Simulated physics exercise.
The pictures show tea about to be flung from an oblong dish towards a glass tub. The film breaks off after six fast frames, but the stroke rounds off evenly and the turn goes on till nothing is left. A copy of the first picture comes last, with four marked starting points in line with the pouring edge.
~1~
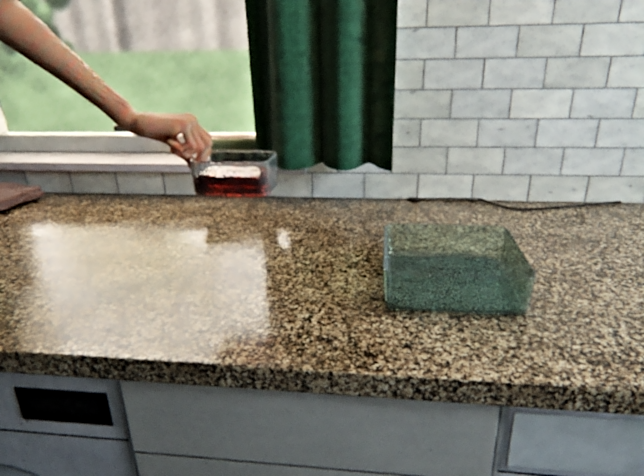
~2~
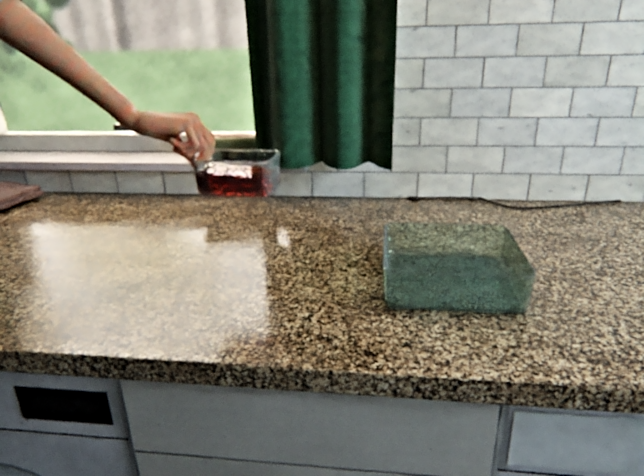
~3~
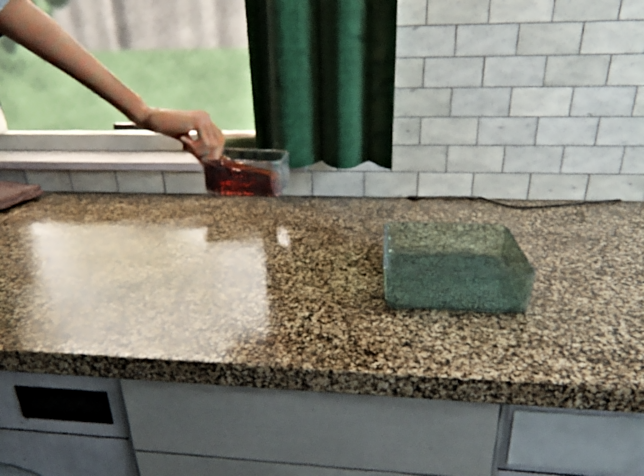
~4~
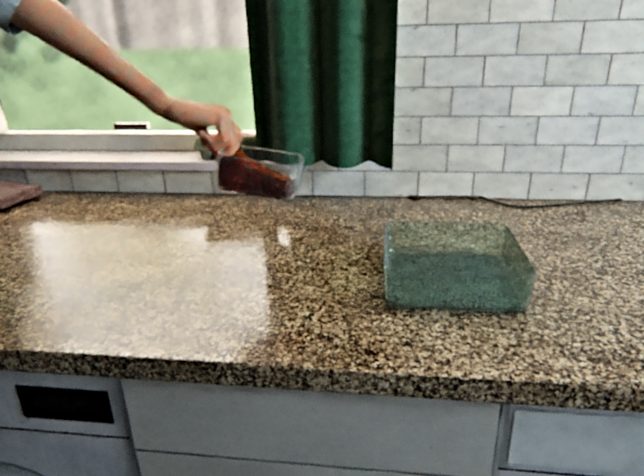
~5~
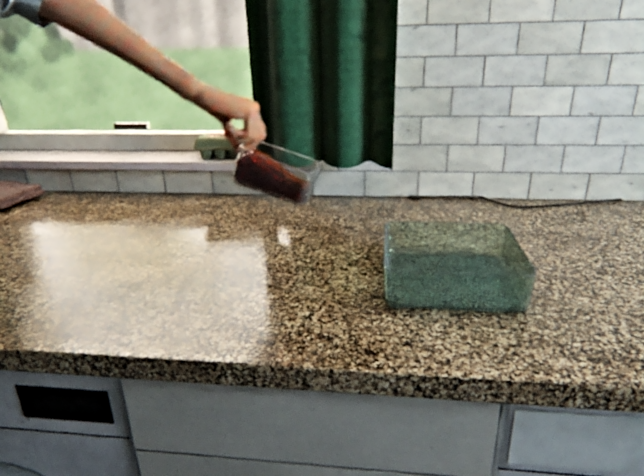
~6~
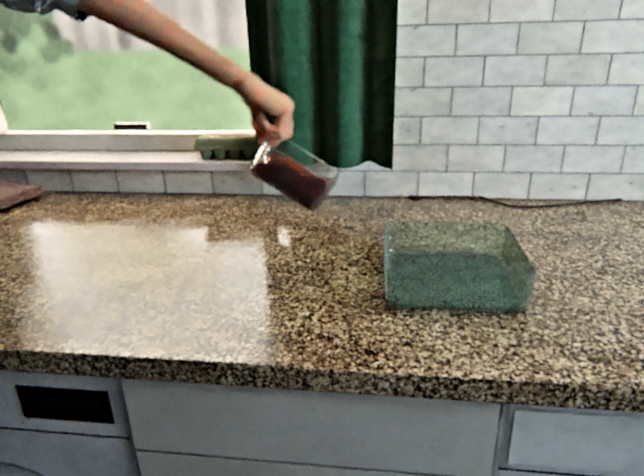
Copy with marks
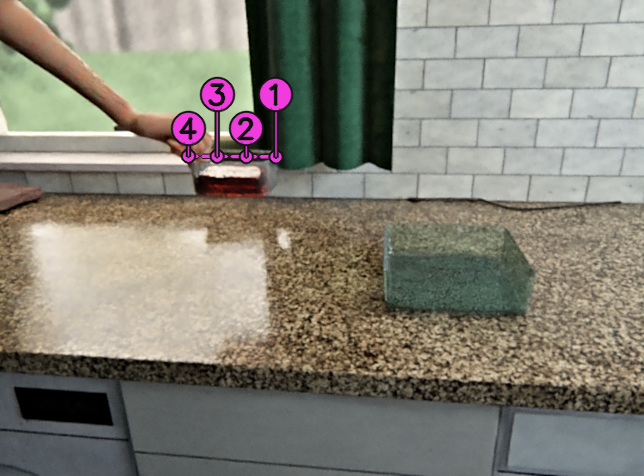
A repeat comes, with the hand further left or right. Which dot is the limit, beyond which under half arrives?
Spot 2.
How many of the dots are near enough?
Two of the four.
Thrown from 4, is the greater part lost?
Yes.
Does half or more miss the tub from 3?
Yes, that goes wrong.
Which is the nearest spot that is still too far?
3 it is.
In magenta, 1 at (275, 156); 2 at (246, 156); 3 at (217, 156); 4 at (188, 156).
With 1, about 73 % lands in the tub, 10 % falls short and 17 % goes beside or beyond.
With 2, about 68 % lands in the tub, 22 % falls short and 10 % goes beside or beyond.
With 3, about 32 % lands in the tub, 59 % falls short and 9 % goes beside or beyond.
With 4, about 0 % lands in the tub, 97 % falls short and 3 % goes beside or beyond.
